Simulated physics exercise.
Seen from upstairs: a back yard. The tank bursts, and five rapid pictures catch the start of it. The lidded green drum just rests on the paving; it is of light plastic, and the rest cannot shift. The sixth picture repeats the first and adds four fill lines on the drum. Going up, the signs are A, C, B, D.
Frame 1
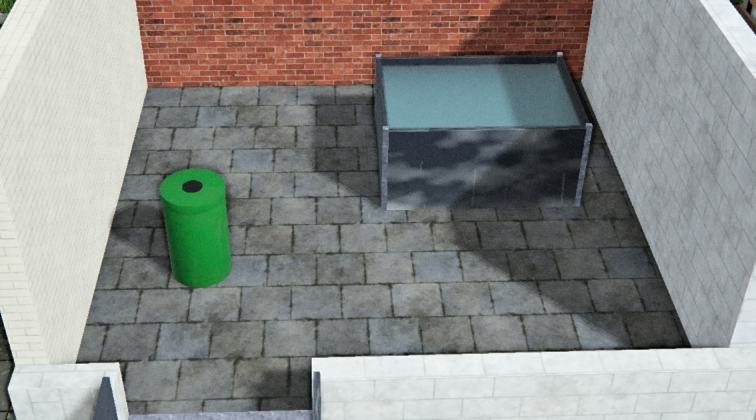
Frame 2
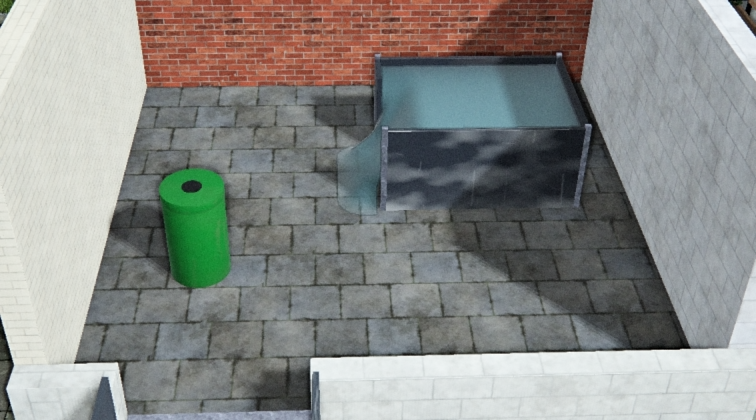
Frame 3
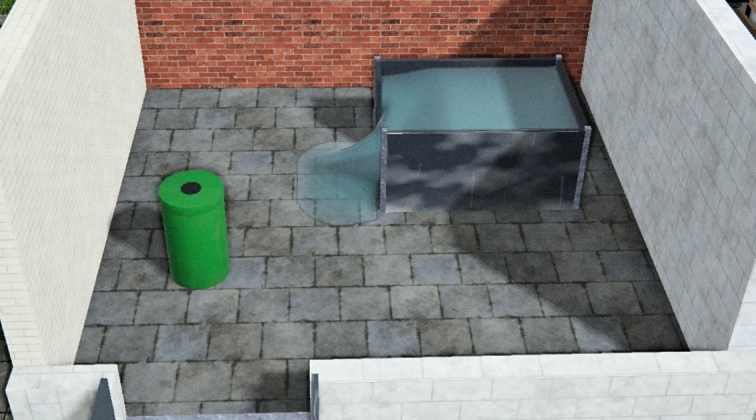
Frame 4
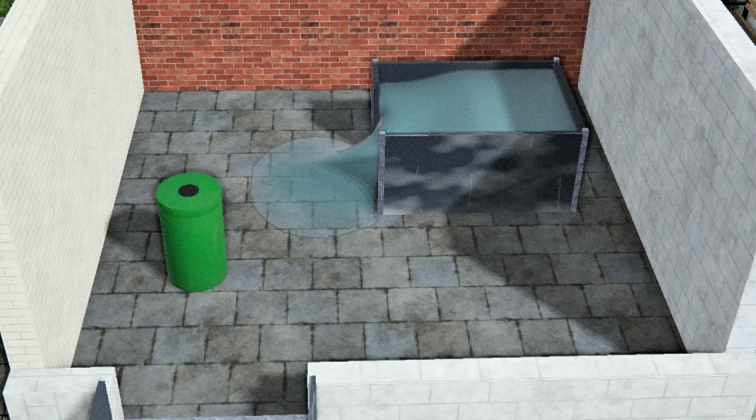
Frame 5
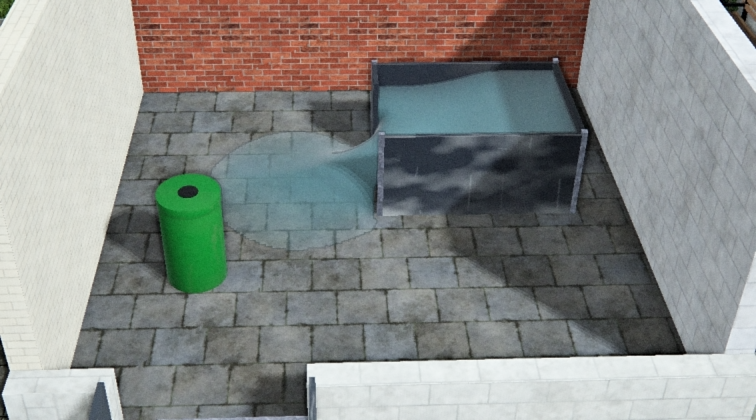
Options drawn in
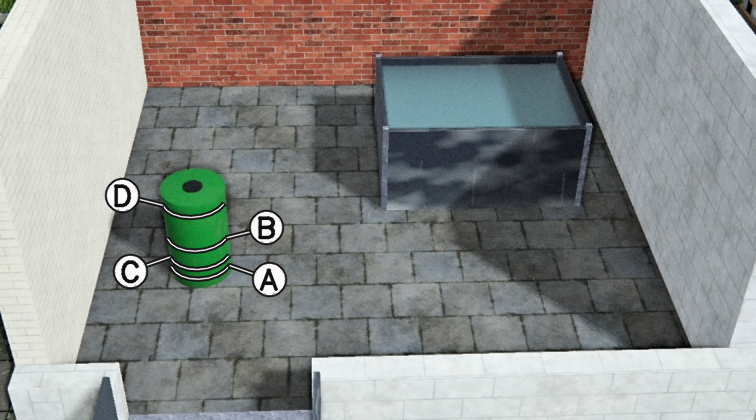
Water poured out of the left side of a full tank in a walled back yard and spread in a widening pool across the paving toward a green drum, which stood on the left.
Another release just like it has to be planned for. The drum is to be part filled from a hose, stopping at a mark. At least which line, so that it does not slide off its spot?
B will do.
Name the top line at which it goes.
Line C.
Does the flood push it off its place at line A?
Yes.
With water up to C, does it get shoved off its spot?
Yes.
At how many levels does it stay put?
Two.
On the marked copy, A at (198, 279); B at (195, 251); C at (197, 269); D at (191, 217); from the bottom up A, C, B, D.
With A, it is washed out through the gate.
With B, it does not move.
With C, it is pushed about twice its own width away.
With D, it does not move.
